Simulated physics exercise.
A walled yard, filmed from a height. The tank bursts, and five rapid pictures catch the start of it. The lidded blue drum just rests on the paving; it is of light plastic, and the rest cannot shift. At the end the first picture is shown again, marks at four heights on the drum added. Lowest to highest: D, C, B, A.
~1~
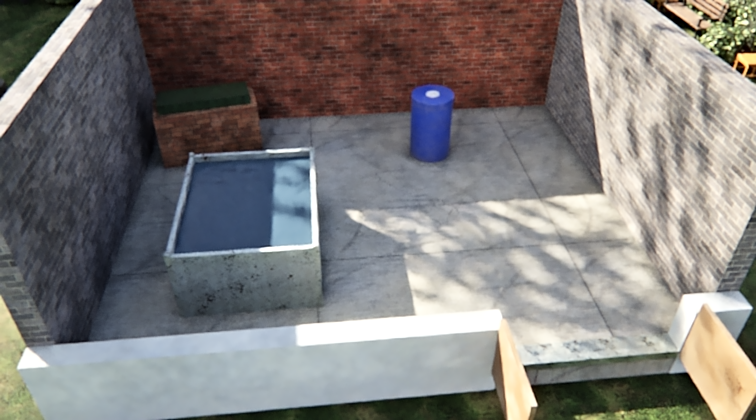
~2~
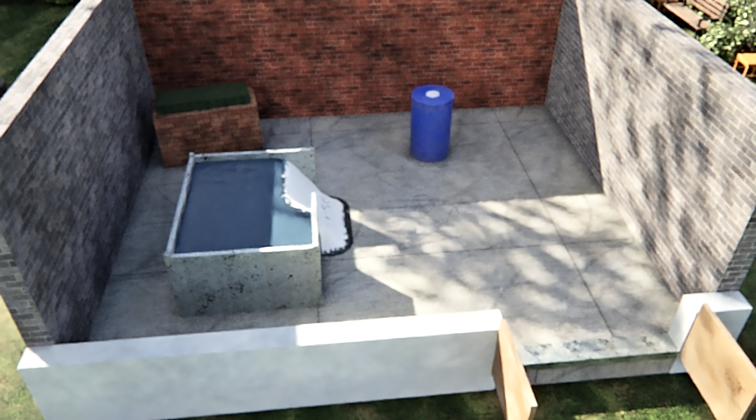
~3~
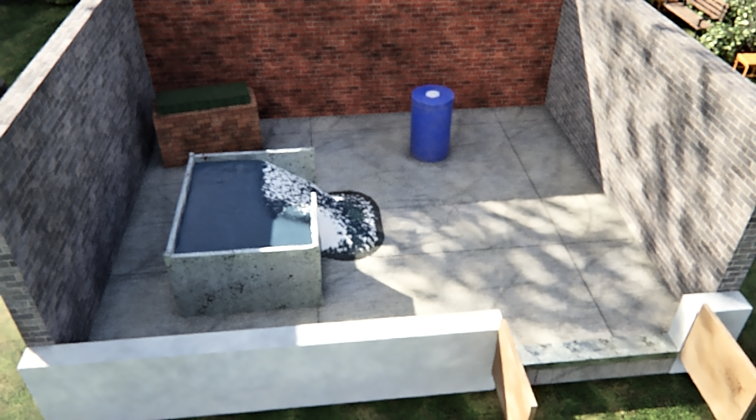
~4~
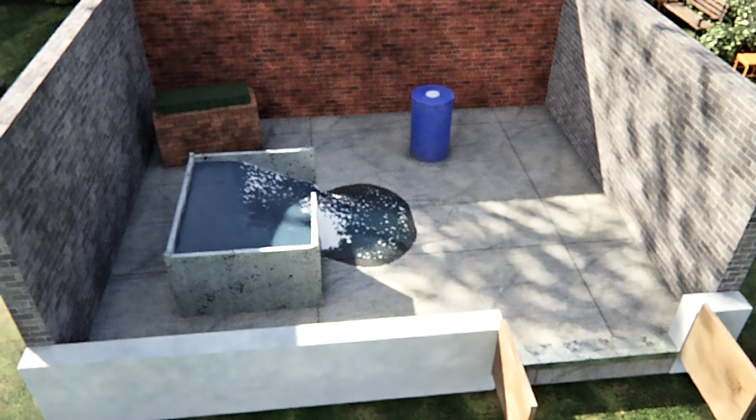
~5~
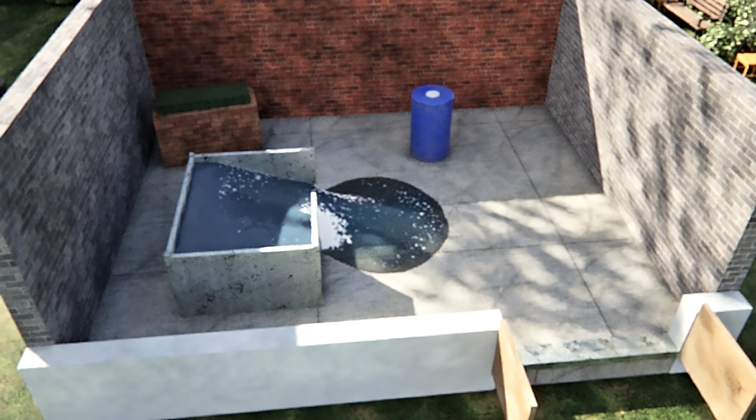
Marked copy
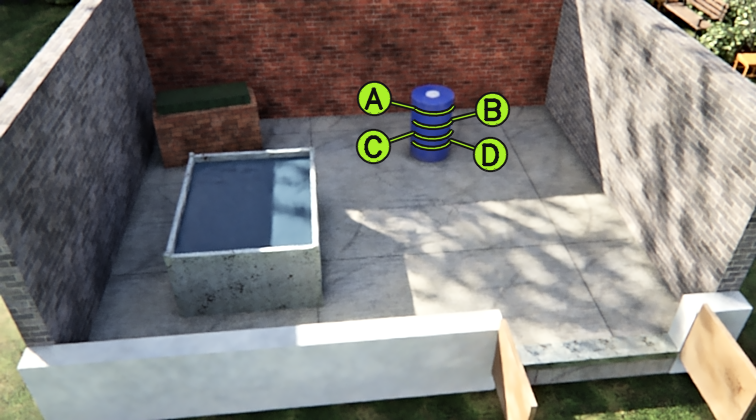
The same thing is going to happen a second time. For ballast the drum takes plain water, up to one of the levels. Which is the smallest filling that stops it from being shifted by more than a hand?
It is D.
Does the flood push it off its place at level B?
No, that is safe.
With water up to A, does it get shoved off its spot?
No, not at all.
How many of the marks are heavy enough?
All four.
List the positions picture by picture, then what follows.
Lid of the blue drum at (433, 94); tank full, its middle at (249, 202); open gate at (591, 306).
Water covers 1 % of the ground and is seen nearest the drum at (342, 206).
Water covers 3 % of the ground and is seen nearest the drum at (361, 198).
Water covers 6 % of the ground and is seen nearest the drum at (390, 194).
Lid of the blue drum at (433, 94); water covers 9 % of the ground and is seen nearest the drum at (387, 180).
On the marked copy, A at (436, 113); B at (435, 127); C at (434, 138); D at (434, 148); from the bottom up D, C, B, A.
With A, it does not move.
With B, it does not move.
With C, it does not move.
With D, it shifts by a finger or two and stays.
